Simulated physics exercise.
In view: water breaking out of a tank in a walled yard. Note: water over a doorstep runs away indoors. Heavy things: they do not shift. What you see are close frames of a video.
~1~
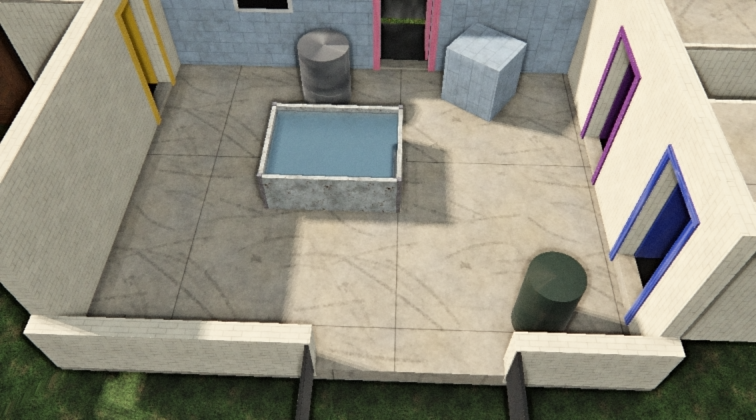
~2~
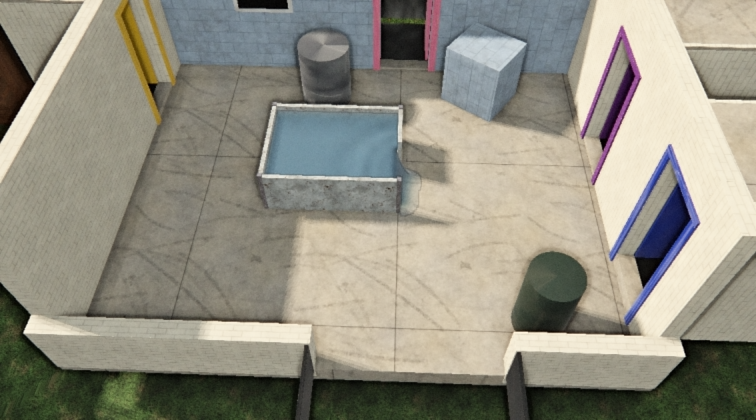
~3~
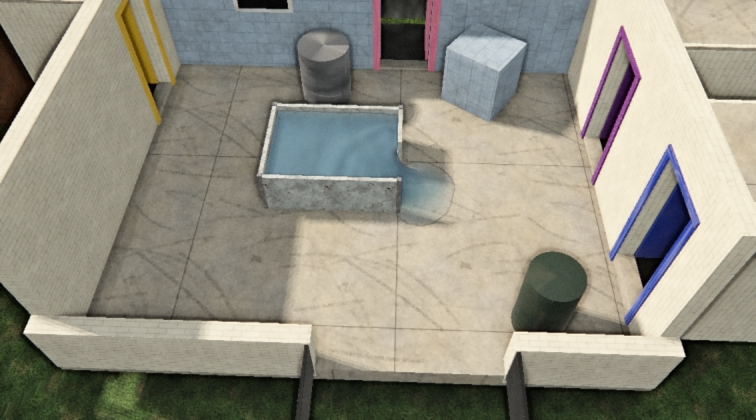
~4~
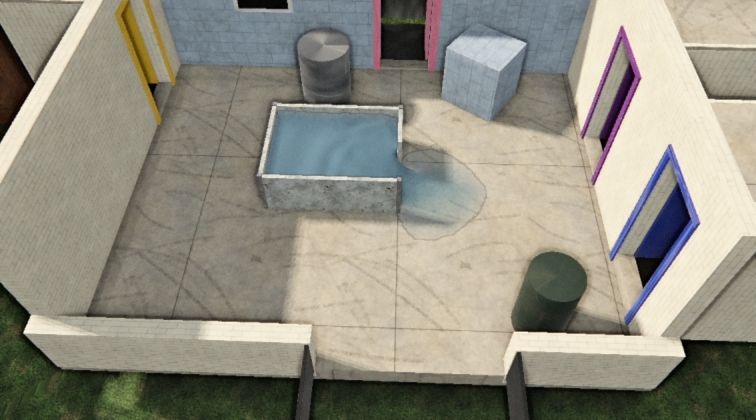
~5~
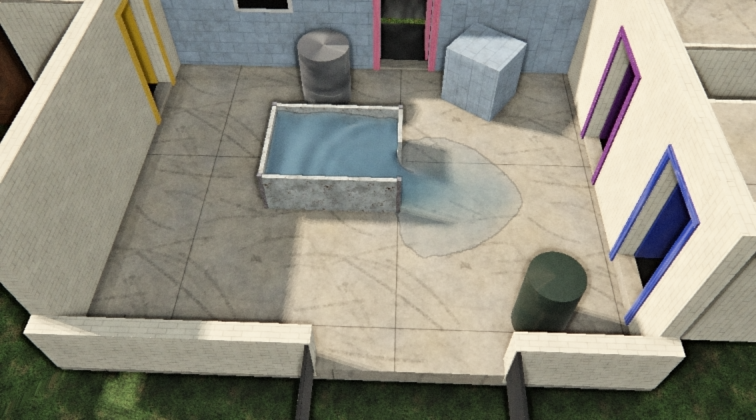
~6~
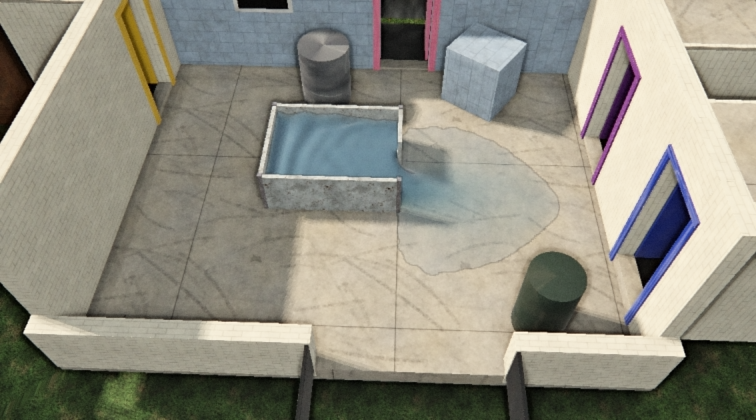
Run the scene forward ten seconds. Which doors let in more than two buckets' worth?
The pink door stays inside what's allowed there. The blue door stays inside what's allowed there. The purple door goes beyond what's allowed there. The yellow door stays inside what's allowed there.
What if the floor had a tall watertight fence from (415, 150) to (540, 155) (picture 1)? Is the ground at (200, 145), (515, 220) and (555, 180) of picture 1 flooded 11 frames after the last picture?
In order: Untouched, soaked, soaked.
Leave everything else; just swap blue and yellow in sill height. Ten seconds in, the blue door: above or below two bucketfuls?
Blue exceeds the limit.
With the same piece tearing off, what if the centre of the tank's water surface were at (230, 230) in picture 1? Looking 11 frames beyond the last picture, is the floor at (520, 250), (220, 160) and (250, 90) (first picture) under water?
First spot swamped, second bare, third bare.
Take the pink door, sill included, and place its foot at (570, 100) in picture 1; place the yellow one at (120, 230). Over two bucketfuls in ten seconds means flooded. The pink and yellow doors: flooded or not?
Note: Pink beats the limit, yellow does not reach the limit.
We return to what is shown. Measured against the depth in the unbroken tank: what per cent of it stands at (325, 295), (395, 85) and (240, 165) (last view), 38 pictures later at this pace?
My figures are about 2, 2 and 0 percent.
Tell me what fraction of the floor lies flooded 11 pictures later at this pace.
30 %.
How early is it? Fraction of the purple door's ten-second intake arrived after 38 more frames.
Share at that point: Roughly 90 %.
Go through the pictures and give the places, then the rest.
Still water in the open tank at (334, 144), in the first picture.
Water pours out at (397, 180) and has run to (414, 175), in the second picture.
Water pours out at (397, 183) and has run to (448, 185), in the third picture.
Water pours out at (397, 183) and has run to (478, 186), in the fourth picture.
The front is at (515, 205), out from the gap at (397, 183), in the fifth picture.
Water pours out at (397, 182) and has run to (551, 212), in the sixth picture.
A moment on, water covers 25 % of the floor; the pink door not reached, the blue door wet at the sill, nothing in, the purple door under two buckets in, the yellow door not reached.
Next, water covers 30 % of the floor; the pink door not reached, the blue door wet at the sill, nothing in, the purple door over two buckets in, the yellow door not reached.
Then, water covers 35 % of the floor; the pink door not reached, the blue door under two buckets in, the purple door over two buckets in, the yellow door not reached.
Later, water covers 45 % of the floor; the pink door wet at the sill, nothing in, the blue door under two buckets in, the purple door far over two buckets in, the yellow door not reached.
In the end, water covers 70 % of the floor; the pink door wet at the sill, nothing in, the blue door under two buckets in, the purple door far over two buckets in, the yellow door not reached.
